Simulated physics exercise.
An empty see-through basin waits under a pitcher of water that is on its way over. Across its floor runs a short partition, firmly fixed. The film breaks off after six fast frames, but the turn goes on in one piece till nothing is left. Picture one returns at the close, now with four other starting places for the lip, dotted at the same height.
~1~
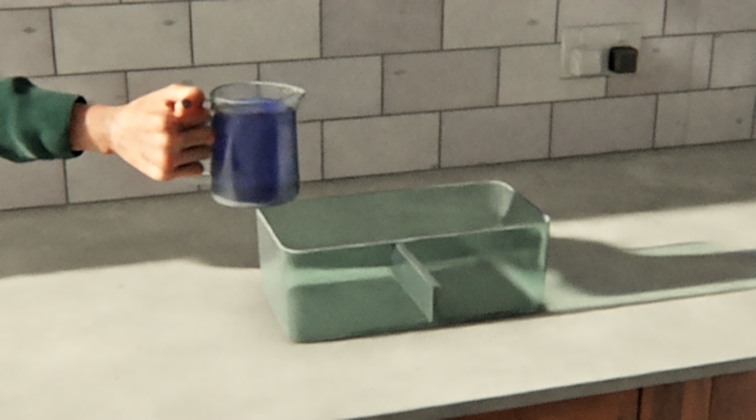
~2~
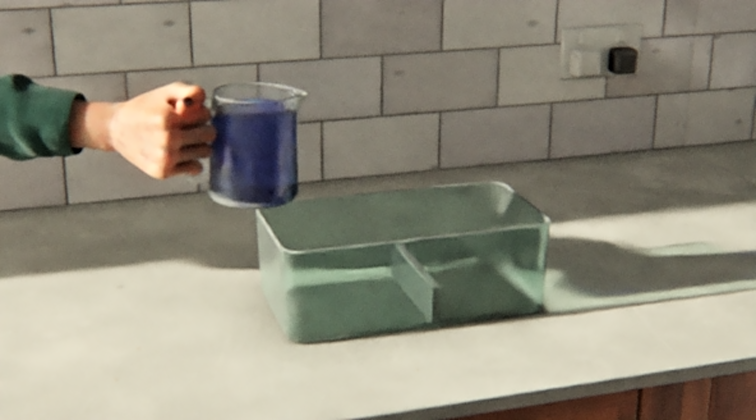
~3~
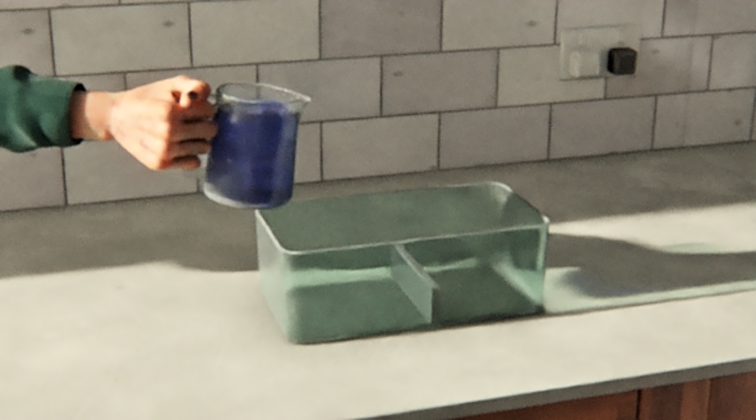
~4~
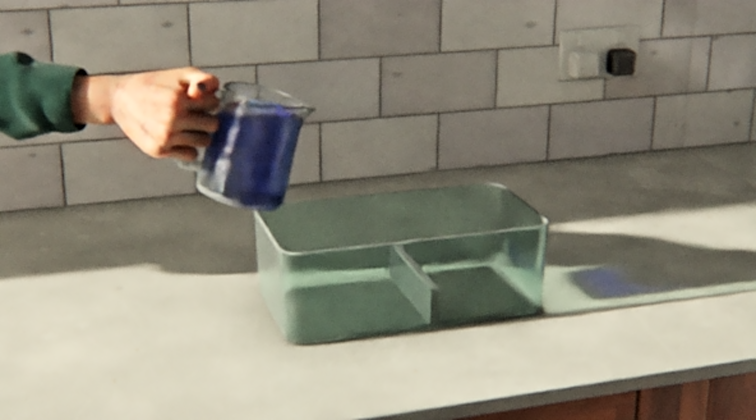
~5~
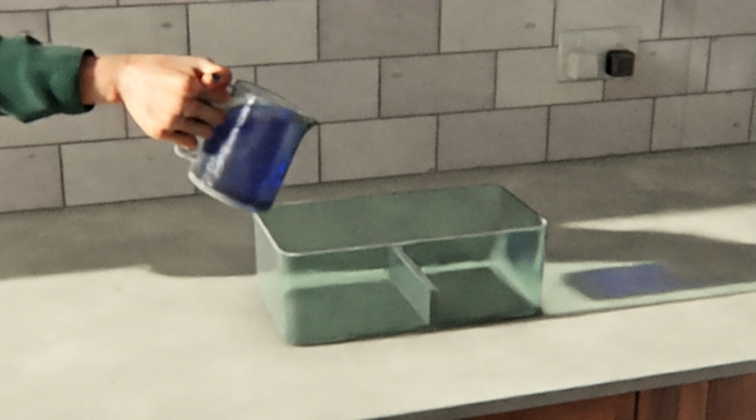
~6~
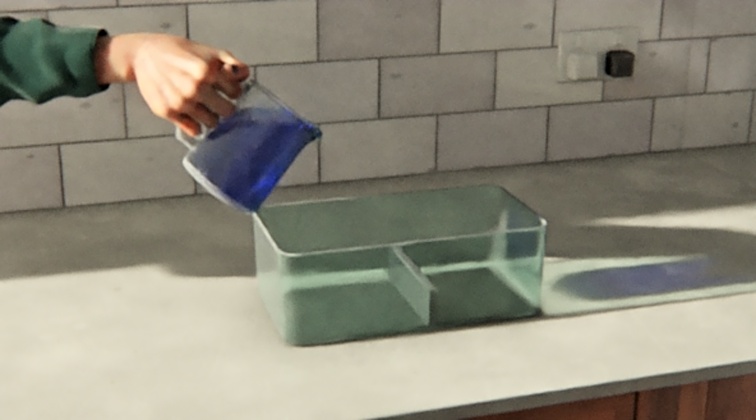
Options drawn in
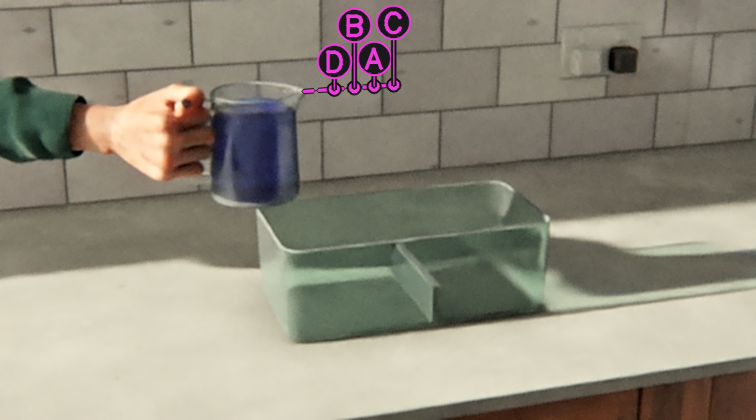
At first, a hand in a green sleeve holds a clear pitcher of blue liquid upright above an empty, see-through basin with a short partition across its floor. The hand then tilts the pitcher steadily to the right, and a bluish patch appears on the counter beyond the basin.
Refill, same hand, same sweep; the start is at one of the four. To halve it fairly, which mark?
It is A.
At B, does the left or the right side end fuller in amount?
More ends on the left.
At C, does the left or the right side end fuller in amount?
More ends on the right.
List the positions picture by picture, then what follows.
In the first picture, upright, lip at (304, 91); basin from (285, 341) to (541, 307); top of the wall at (415, 261); nothing has left yet.
In the second picture, upright, lip at (305, 93); nothing has left yet.
In the third picture, tipped about 7°, lip at (309, 99); nothing has left yet.
In the fourth picture, tipped about 16°, lip at (313, 108); nothing has left yet.
In the fifth picture, tipped about 28°, lip at (318, 121); nothing has left yet.
In the sixth picture, tipped about 41°, lip at (320, 137); nothing has left yet.
On the marked copy, A at (374, 86); B at (354, 87); C at (393, 84); D at (334, 89).
With A, about 51 % ends left of the wall and 47 % right of it.
With B, about 83 % ends left of the wall and 13 % right of it; 4 % is lost outside.
With C, about 14 % ends left of the wall and 84 % right of it; 3 % is lost outside.
With D, about 90 % ends left of the wall and 5 % right of it; 5 % is lost outside.
